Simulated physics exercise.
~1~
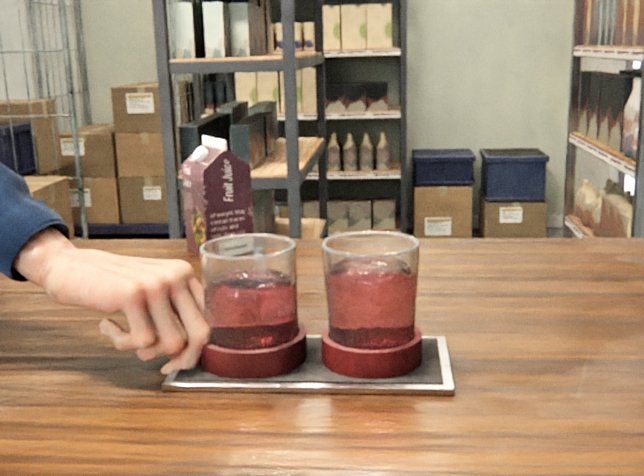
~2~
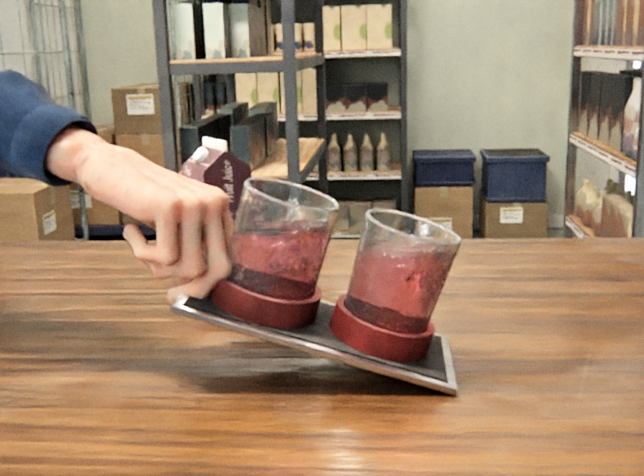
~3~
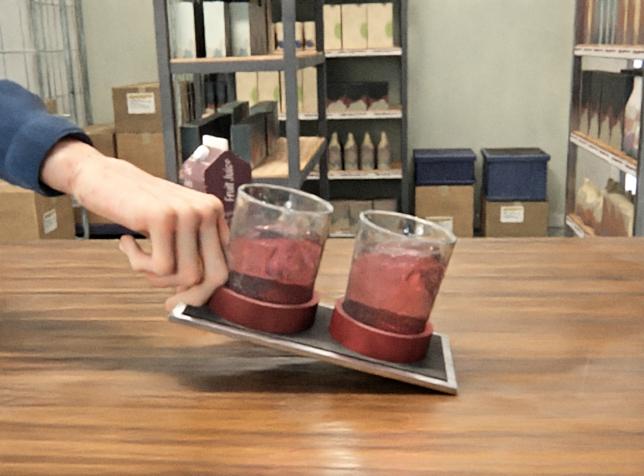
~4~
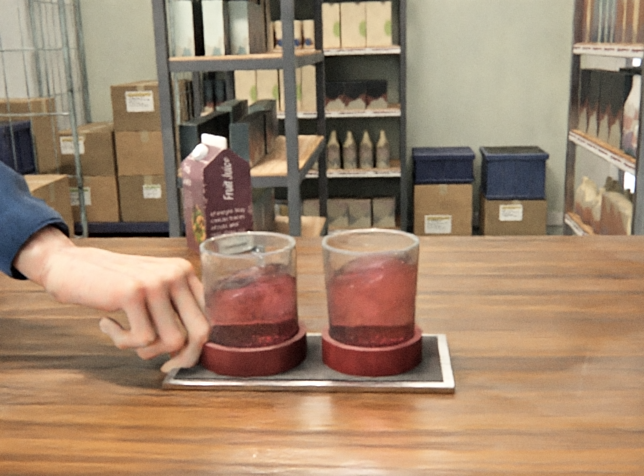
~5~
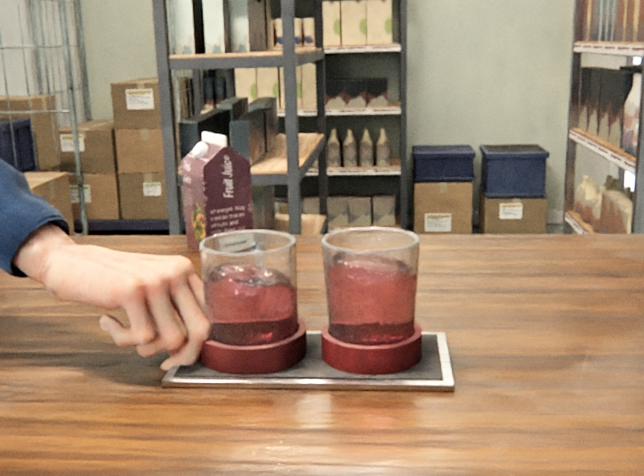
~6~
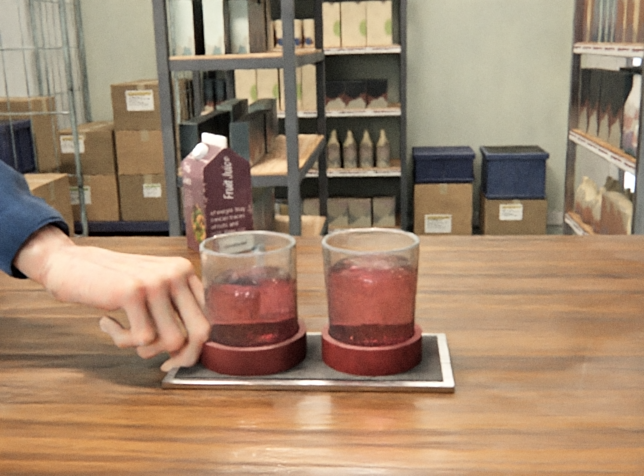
A hand in a blue sleeve holds the left end of a dark, pale-edged tray on a brown wooden table, seen from the front by a slightly swaying camera. Two clear glass vessels of red liquid stand side by side in dark red holders, with a purple fruit juice carton behind and shelves, brown boxes and blue bins beyond. The hand lifts the tray's left edge, tilting both vessels to the right, then eases it down until it lies flat. The vessels finish upright, the liquid settling, with the hand still at the edge.
